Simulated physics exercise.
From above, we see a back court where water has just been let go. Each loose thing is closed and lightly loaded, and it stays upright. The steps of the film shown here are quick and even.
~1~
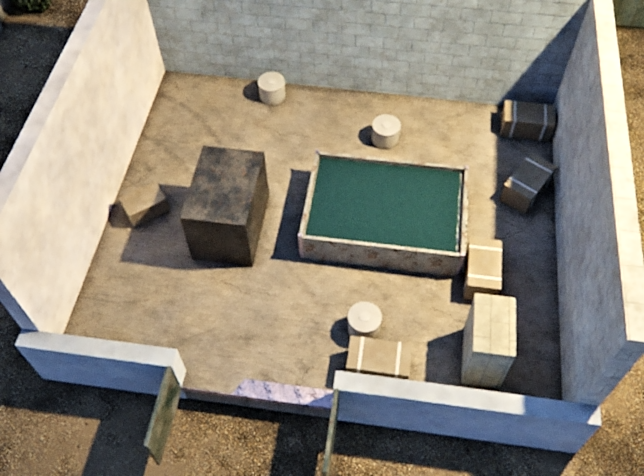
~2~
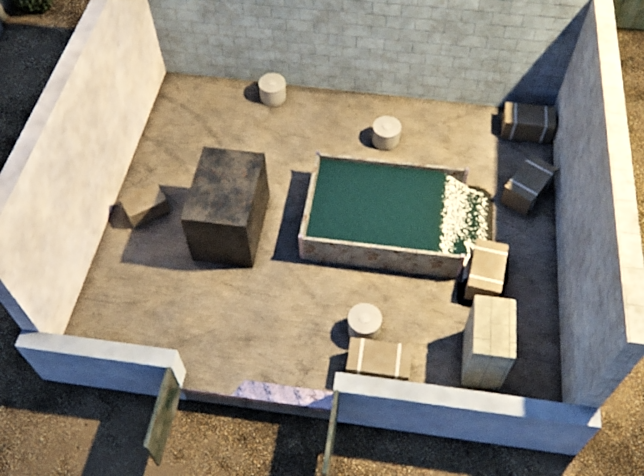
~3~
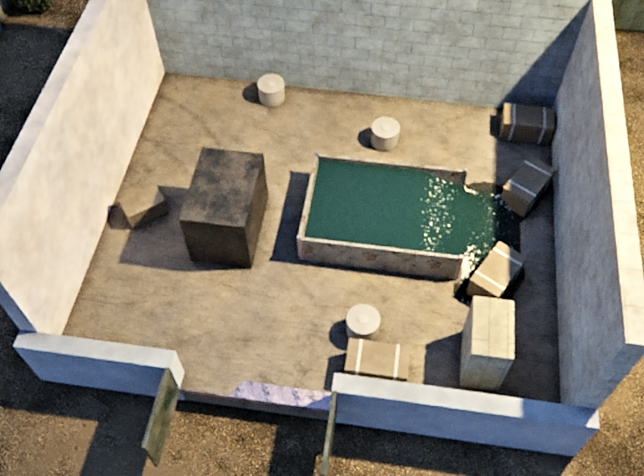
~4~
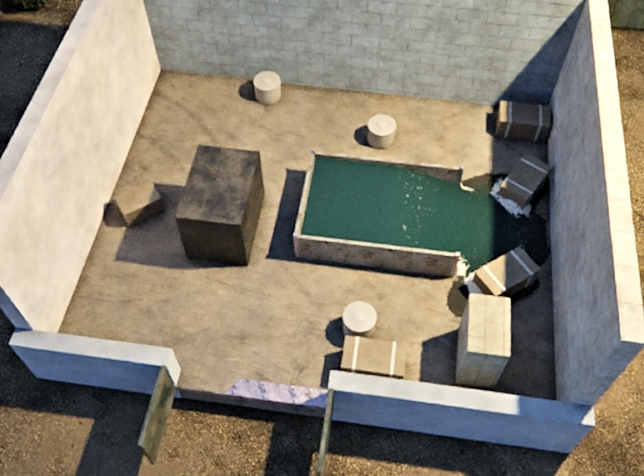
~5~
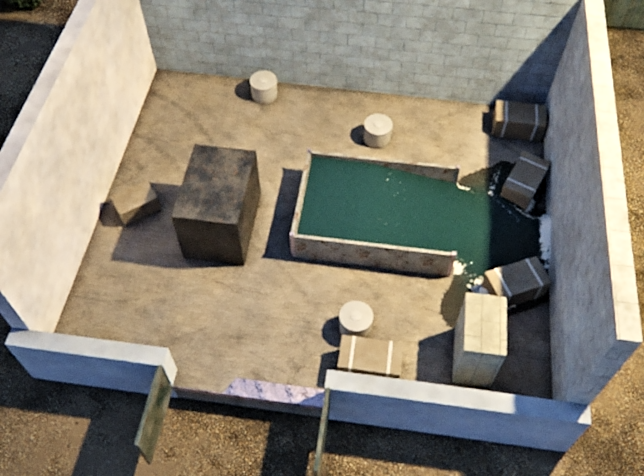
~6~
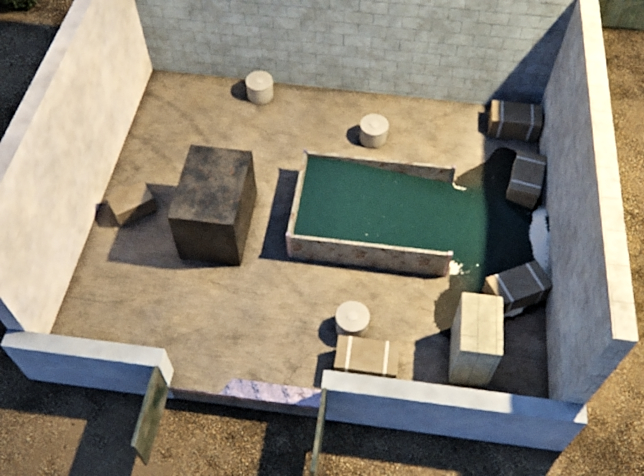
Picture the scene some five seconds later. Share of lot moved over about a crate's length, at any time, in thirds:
Two thirds plus.
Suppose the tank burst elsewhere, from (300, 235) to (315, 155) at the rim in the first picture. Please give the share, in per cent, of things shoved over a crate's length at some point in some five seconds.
Estimate: Some 10 per cent.
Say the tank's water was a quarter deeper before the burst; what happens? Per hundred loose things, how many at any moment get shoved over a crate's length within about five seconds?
Something like 90 in a hundred of them.
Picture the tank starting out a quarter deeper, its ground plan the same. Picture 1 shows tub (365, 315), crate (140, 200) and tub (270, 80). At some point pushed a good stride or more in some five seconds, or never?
Answers, in the order asked: Went past the threshold, stayed within the threshold, went past the threshold.
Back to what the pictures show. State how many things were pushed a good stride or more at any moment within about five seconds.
The total here is 7.
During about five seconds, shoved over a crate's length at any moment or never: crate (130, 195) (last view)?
Note - travel: Within that distance.
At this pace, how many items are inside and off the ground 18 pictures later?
Exactly 2 of them.
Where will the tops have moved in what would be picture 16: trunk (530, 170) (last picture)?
The top ends up somewhere near (510, 127).
A moment on, 1 of 8 are well off their spots; 0 afloat.
Next, 2 of 8 are well off their spots; 2 afloat.
Later, 3 of 8 are well off their spots; 2 afloat.
In the end, 7 of 8 are well off their spots, and 7 have been at some point; 3 afloat.
